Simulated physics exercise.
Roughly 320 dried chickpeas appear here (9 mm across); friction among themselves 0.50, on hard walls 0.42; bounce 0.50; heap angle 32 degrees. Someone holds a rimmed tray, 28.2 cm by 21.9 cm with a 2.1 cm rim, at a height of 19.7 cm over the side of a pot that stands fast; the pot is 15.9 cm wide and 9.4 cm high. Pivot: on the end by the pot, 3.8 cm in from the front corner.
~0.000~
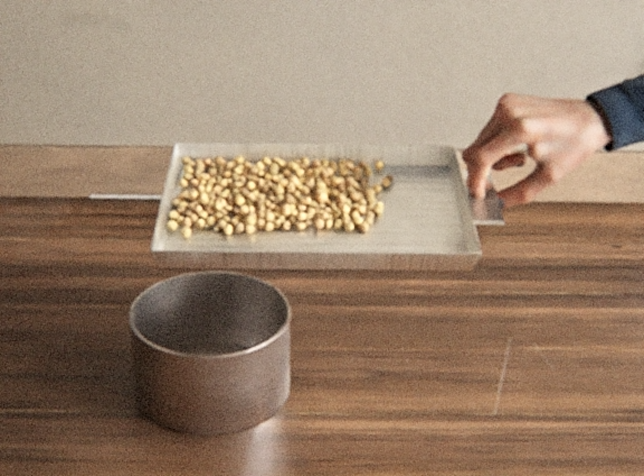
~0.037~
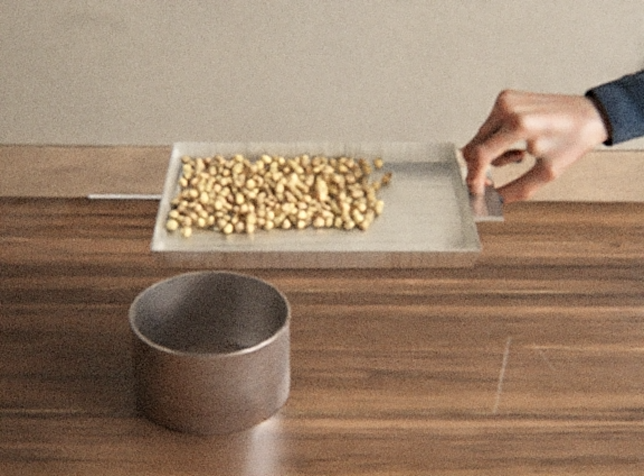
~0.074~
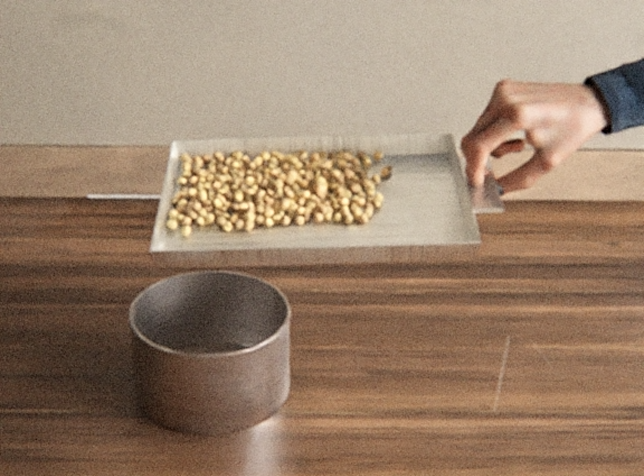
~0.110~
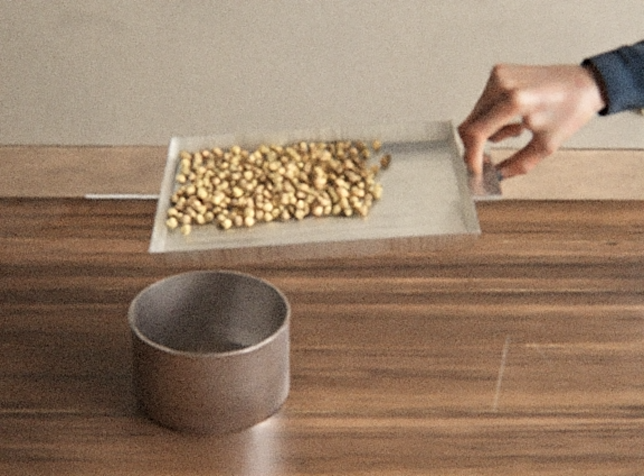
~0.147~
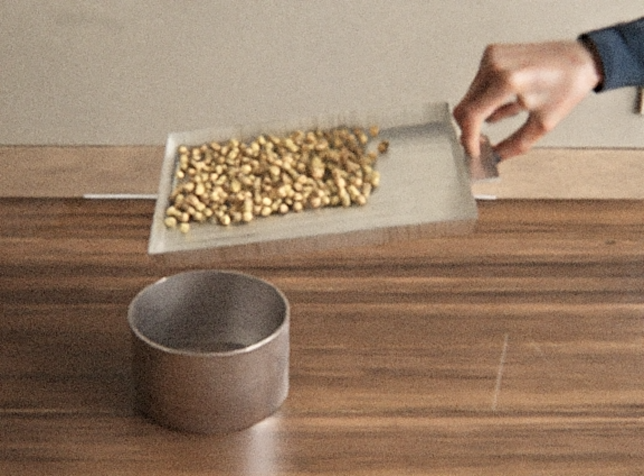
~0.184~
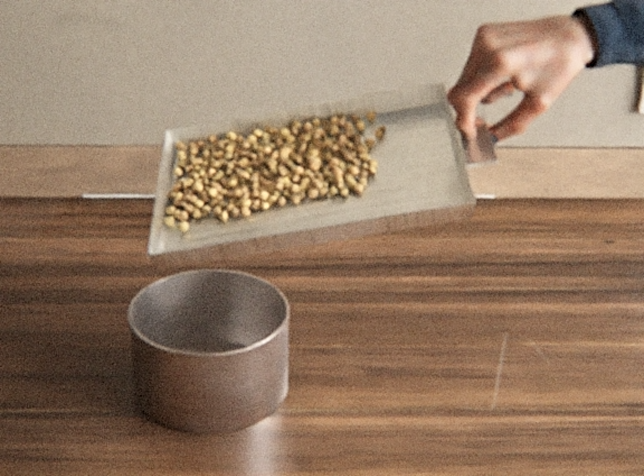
The footage shows a hand gripping the right end of a rimmed tray of dried chickpeas above a metal pot on a wooden surface, first holding it nearly level, then raising that end so the tray slopes down toward the left.
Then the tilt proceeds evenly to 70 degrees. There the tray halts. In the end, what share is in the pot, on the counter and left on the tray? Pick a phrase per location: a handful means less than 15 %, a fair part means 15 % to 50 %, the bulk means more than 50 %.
Pot: A handful, counter: The bulk, left on the tray: A fair part.
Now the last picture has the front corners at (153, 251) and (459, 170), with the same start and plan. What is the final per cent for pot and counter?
Pot 0; counter 55.
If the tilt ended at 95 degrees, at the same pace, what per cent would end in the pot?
About 0 in a hundred would end up in the pot.
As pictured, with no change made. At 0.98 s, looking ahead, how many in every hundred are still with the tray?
Estimate: Near 65 in a hundred.
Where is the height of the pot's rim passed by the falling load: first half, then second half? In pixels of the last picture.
The first half passes near (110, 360) and the second half near (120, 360).
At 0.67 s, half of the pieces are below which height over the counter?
Some 26 cm above the counter.
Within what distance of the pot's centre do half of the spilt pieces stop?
Some 16 cm, give or take.
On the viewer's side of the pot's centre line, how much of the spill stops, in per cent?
Some 90 per cent.
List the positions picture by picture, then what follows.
The first picture shows tray tilt 0 degrees, front corners at (158, 247) and (473, 250); middle of the pieces at (282, 192); pot at (210, 311).
The second picture shows tray tilt 1 degrees, front corners at (158, 247) and (473, 247); middle of the pieces at (282, 191).
The third picture shows tray tilt 2 degrees, front corners at (158, 247) and (473, 239); middle of the pieces at (281, 187).
The fourth picture shows tray tilt 5 degrees, front corners at (157, 248) and (472, 228), lowest corner left front; middle of the pieces at (280, 181).
The fifth picture shows tray tilt 9 degrees, front corners at (156, 249) and (470, 213), lowest corner left front; middle of the pieces at (278, 172).
The sixth picture shows tray tilt 12 degrees, front corners at (155, 250) and (467, 199), lowest corner left front; middle of the pieces at (276, 164); pot at (209, 310). Its pace works out near 100 degrees a second.
After 0.48 s, tilt 41 degrees; the tray holds 100 %, the pot 0 %.
Then, at 0.67 s, tilt 60 degrees; the tray holds 100 %, the pot 0 %.
Then, at 0.98 s, tilt 70 degrees; the tray holds 65 %, the pot 0 %.
In the end, at 2.1 s, pot 0 %, counter 60 %, tray 40 %.
